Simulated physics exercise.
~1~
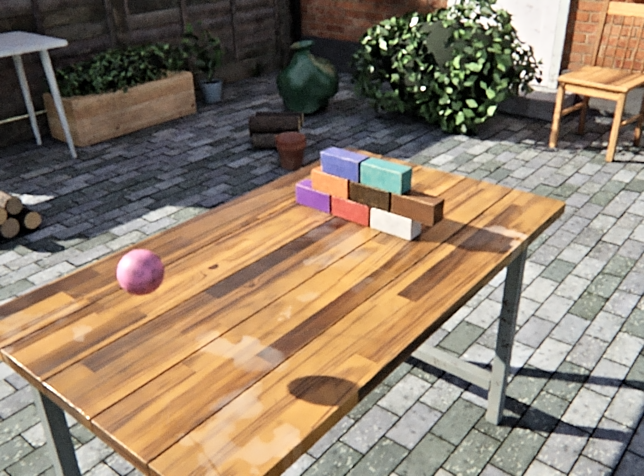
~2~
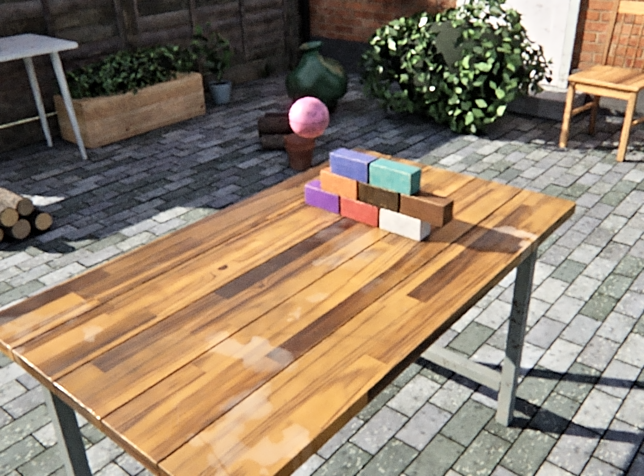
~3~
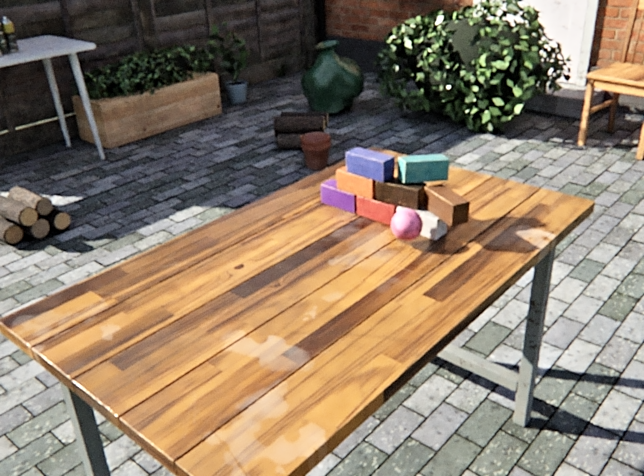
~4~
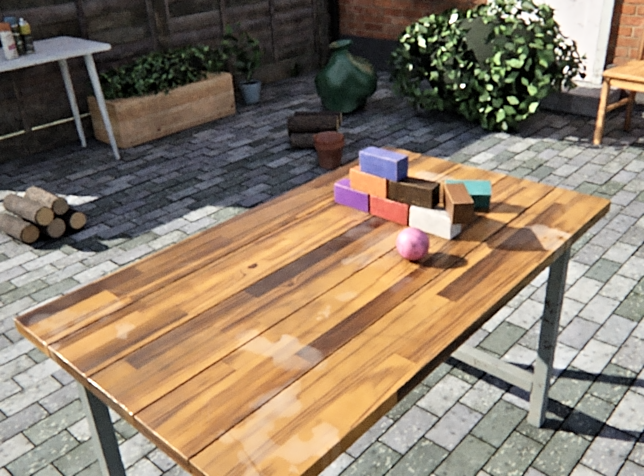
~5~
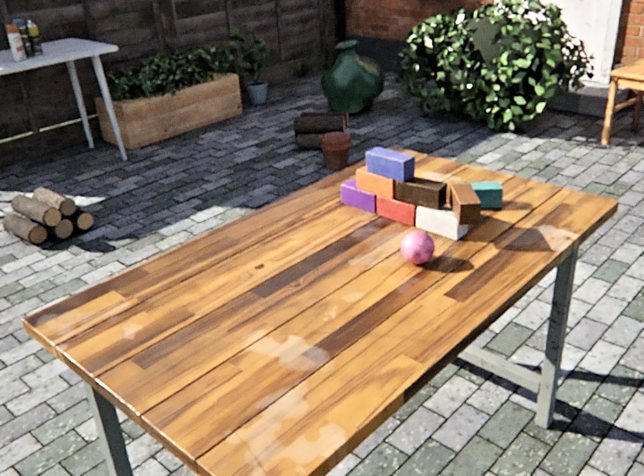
A pink ball flies into stacked blocks, knocks the turquoise one down, and stops nearby.
